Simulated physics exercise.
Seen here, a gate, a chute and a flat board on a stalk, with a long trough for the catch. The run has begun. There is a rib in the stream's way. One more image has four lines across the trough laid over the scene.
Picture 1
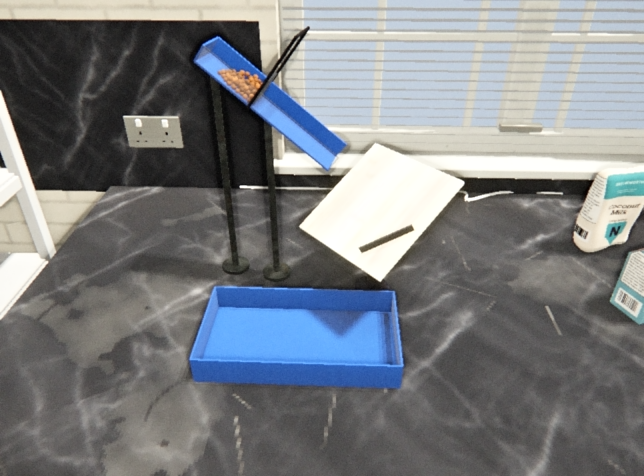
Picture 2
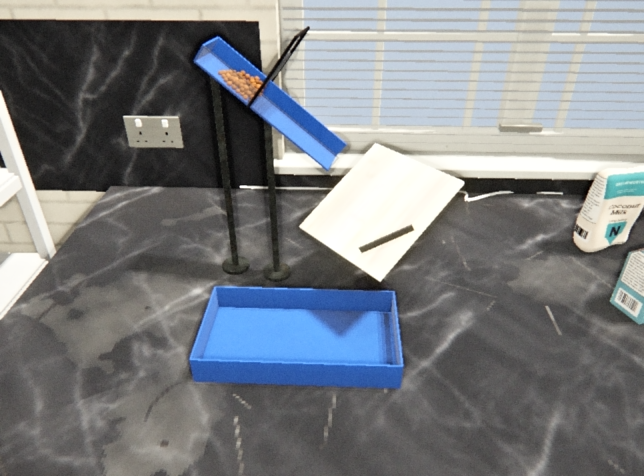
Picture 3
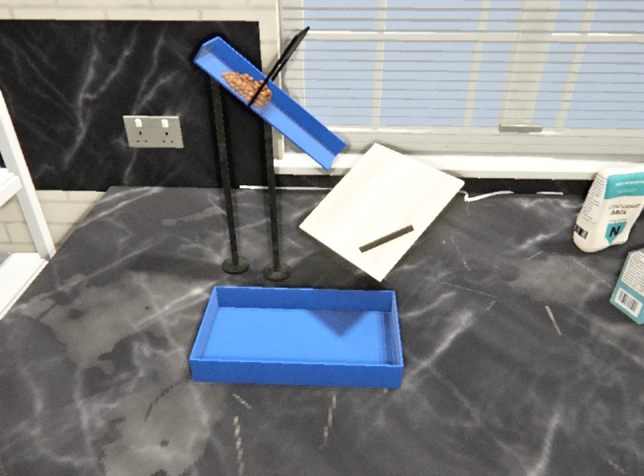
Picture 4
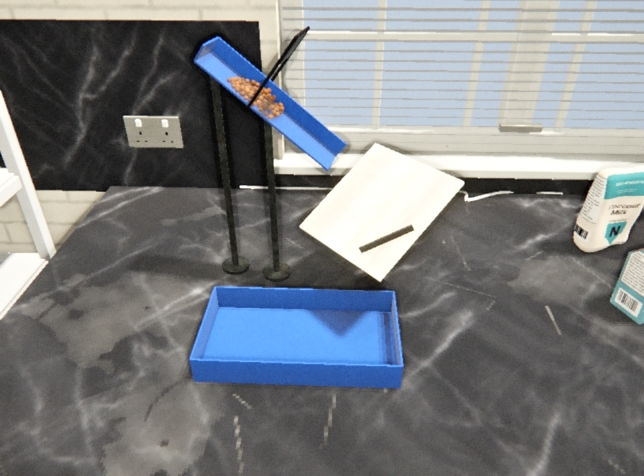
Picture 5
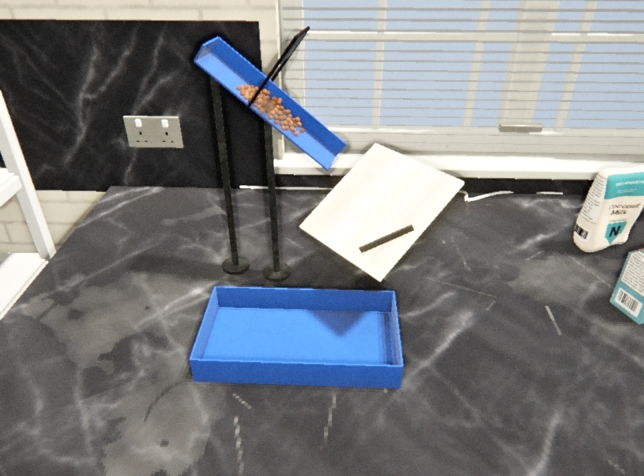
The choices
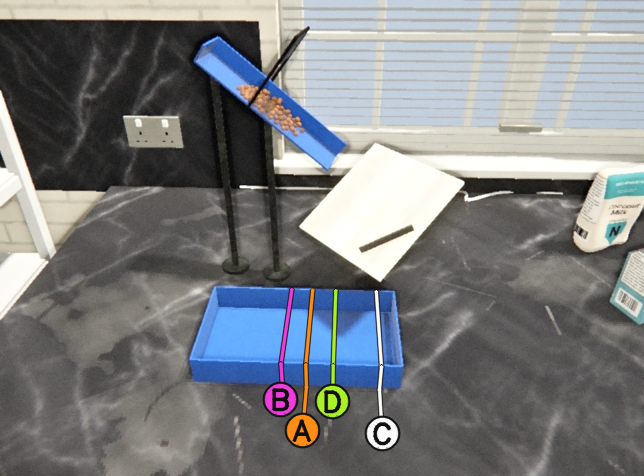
On a dark marbled surface, small brown pieces slide down a sloping blue chute.
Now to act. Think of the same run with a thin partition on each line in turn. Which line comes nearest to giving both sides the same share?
A is best.
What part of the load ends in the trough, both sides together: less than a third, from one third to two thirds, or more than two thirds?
About that: More than two thirds.
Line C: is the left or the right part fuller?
More lands on the left.
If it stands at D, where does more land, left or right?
More lands on the left.
On the marked copy, line A crosses the front rim at (305, 363); line B crosses the front rim at (281, 362); line C crosses the front rim at (381, 365); line D crosses the front rim at (333, 364).
With A, of what is caught, about half on the left of the divider, about half on the right.
With B, of what is caught, a stray few on the left of the divider, nearly all on the right.
With C, of what is caught, nearly all on the left of the divider, a stray few on the right.
With D, of what is caught, nearly all on the left of the divider, a small part on the right.
